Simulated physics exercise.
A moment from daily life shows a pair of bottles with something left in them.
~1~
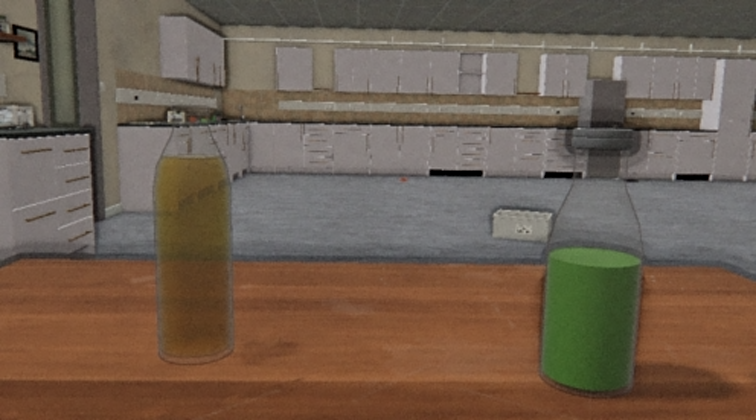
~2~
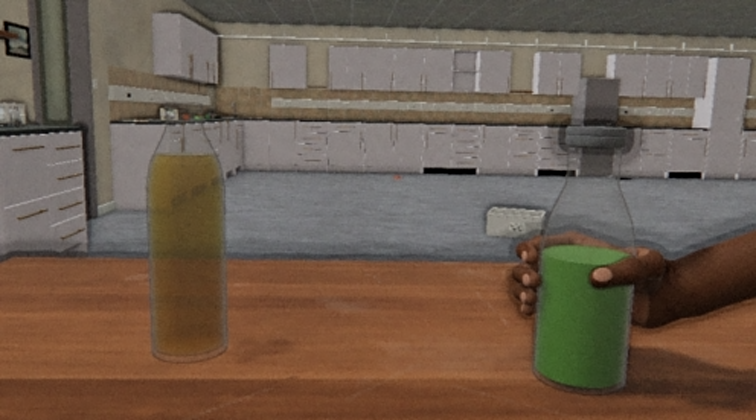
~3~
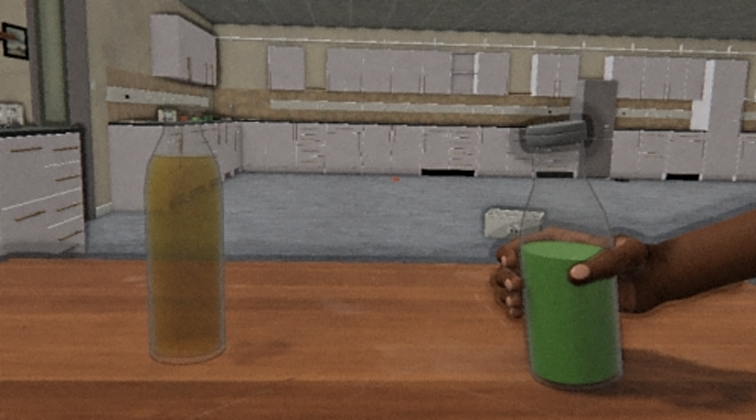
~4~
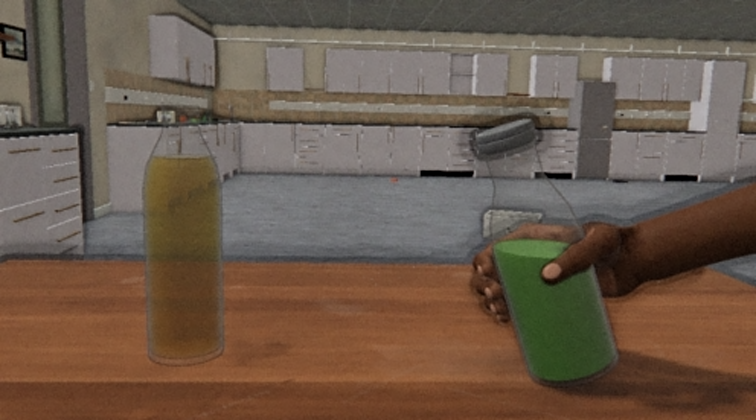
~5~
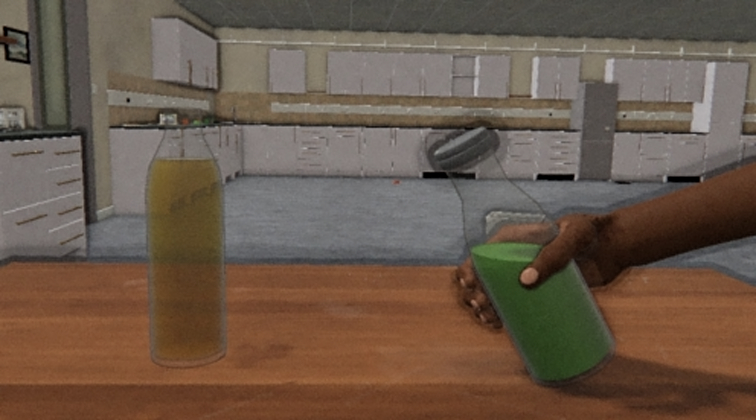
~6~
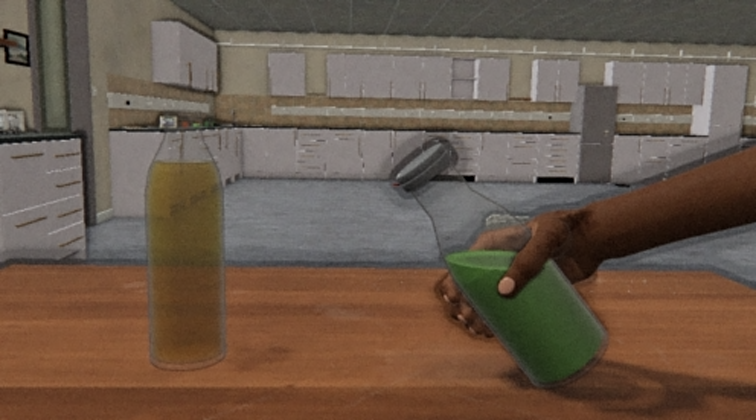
In a kitchen, two clear bottles stand upright on a wooden table, one with yellowish liquid on the left and a capped one with green liquid on the right. A hand reaches in from the right and grasps the green bottle, then tilts it steadily leftward while the yellowish one stays upright.
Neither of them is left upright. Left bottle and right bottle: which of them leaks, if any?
Left - leak, right - no leak.
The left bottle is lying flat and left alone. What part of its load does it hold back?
About 30 %.
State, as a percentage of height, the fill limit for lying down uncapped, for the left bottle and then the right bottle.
22 %, then 14 %.
Shortly, the right bottle is nearly down; right bottle, no leak.
Then, the right bottle lies flat; right bottle, no leak.
At the finish, both lie flat; right bottle, no leak; left bottle, it leaks.
